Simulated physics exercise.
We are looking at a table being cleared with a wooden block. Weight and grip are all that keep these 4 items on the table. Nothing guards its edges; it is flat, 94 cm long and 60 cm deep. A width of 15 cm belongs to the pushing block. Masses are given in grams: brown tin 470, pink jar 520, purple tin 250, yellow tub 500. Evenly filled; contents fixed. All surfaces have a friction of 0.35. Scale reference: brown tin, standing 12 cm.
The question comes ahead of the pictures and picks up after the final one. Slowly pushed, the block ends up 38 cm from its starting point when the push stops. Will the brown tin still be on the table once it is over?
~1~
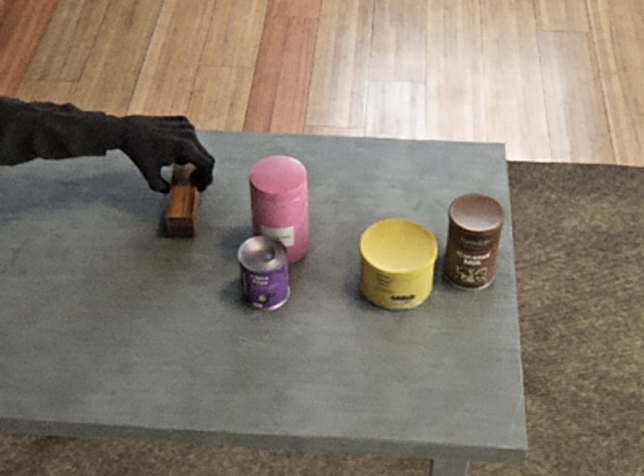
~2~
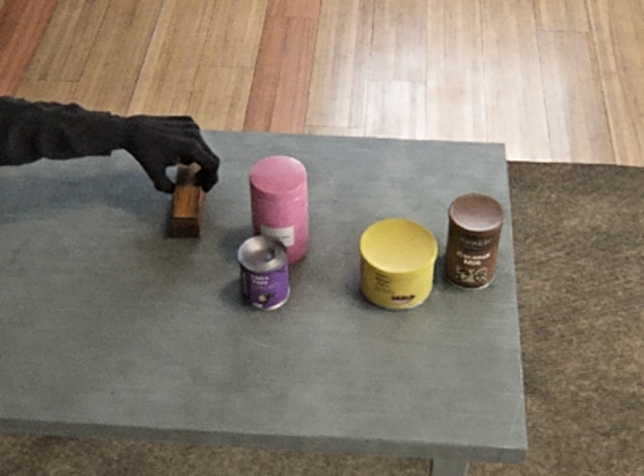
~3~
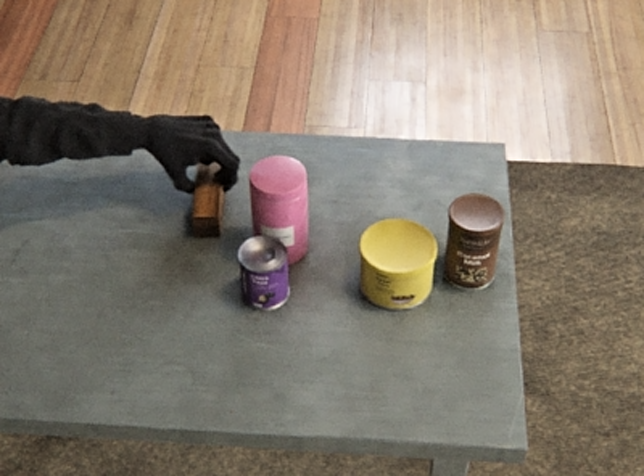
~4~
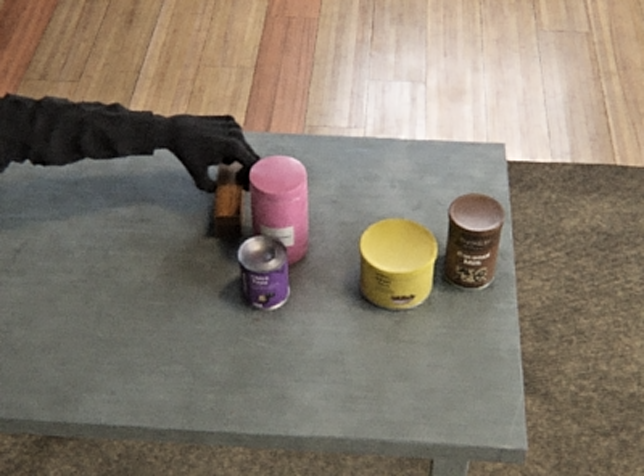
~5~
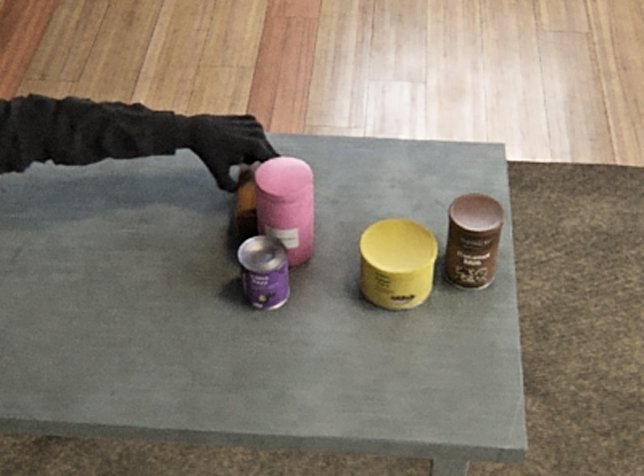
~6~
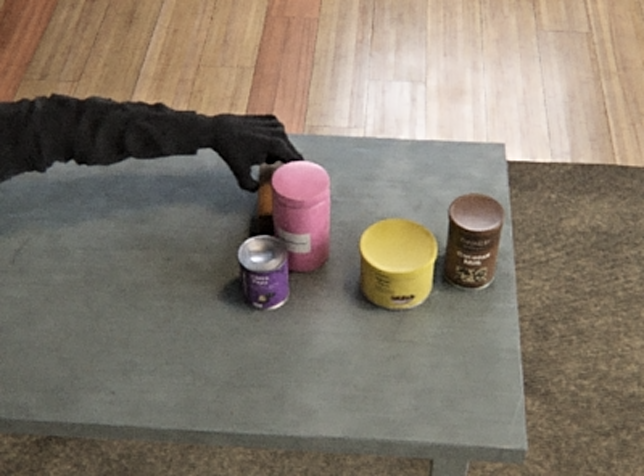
It is kept on the table.
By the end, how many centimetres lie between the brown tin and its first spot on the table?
It ends about 0 centimetres from where it started.
Then, 0.10 s after the last picture, 16 cm of push; pink jar slid 5 cm.
Then, 0.40 s after the last picture, 23 cm of push; pink jar slid 5 cm.
Then, 0.70 s after the last picture, 30 cm of push; pink jar slid 5 cm.
Then, 1.00 s after the last picture, 36 cm of push; pink jar slid 5 cm.
At rest, not toppled but over 4 cm from the start, pink jar; the other 3 in place, give or take 4 cm. Seen from the same camera at the end, brown tin near (473, 243).
